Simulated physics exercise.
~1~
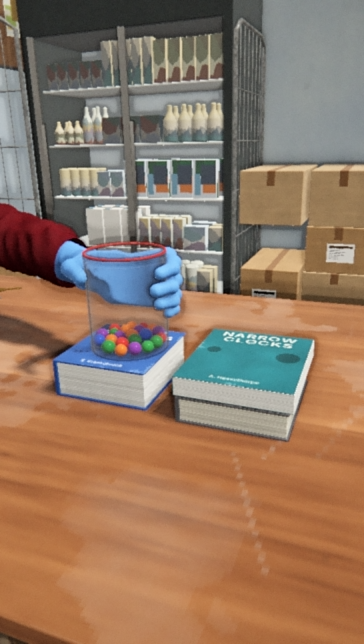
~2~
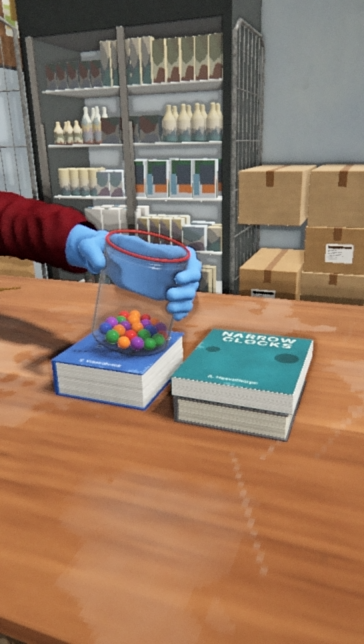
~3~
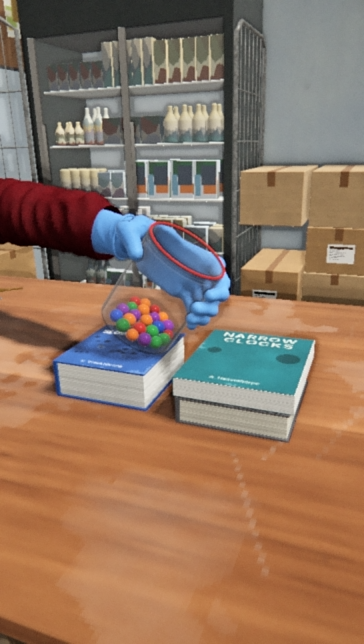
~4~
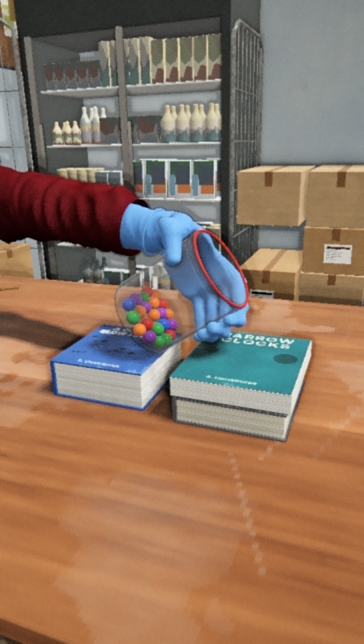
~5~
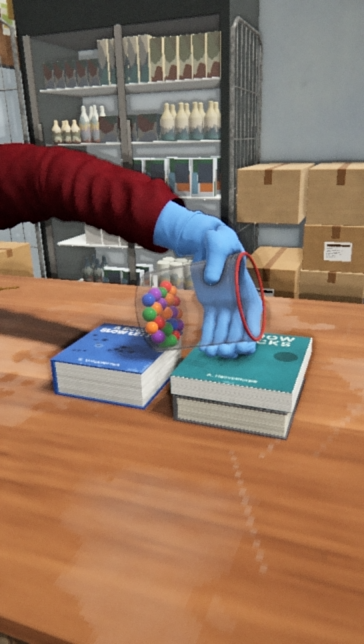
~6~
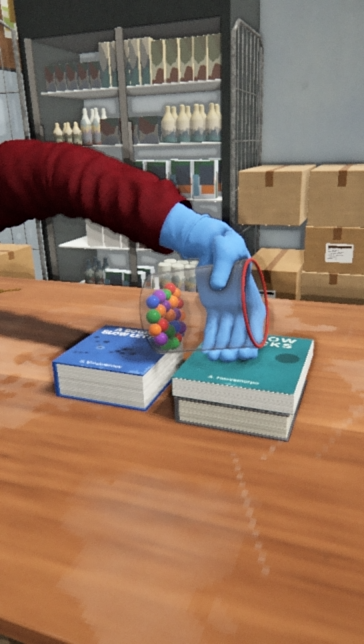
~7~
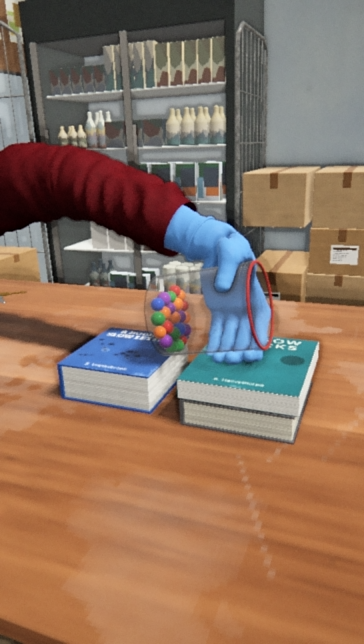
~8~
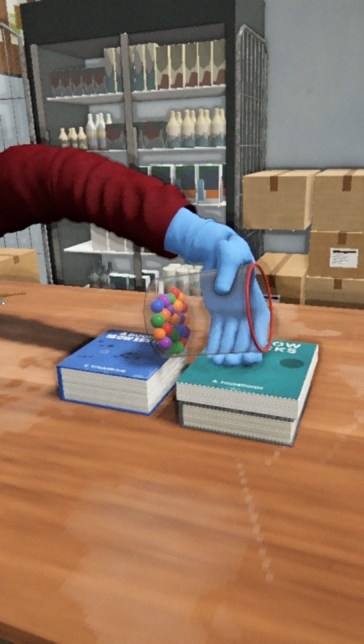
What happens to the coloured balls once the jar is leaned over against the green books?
They all stay inside the jar, bunched together while the gloved hand holds it nearly on its side against the books.
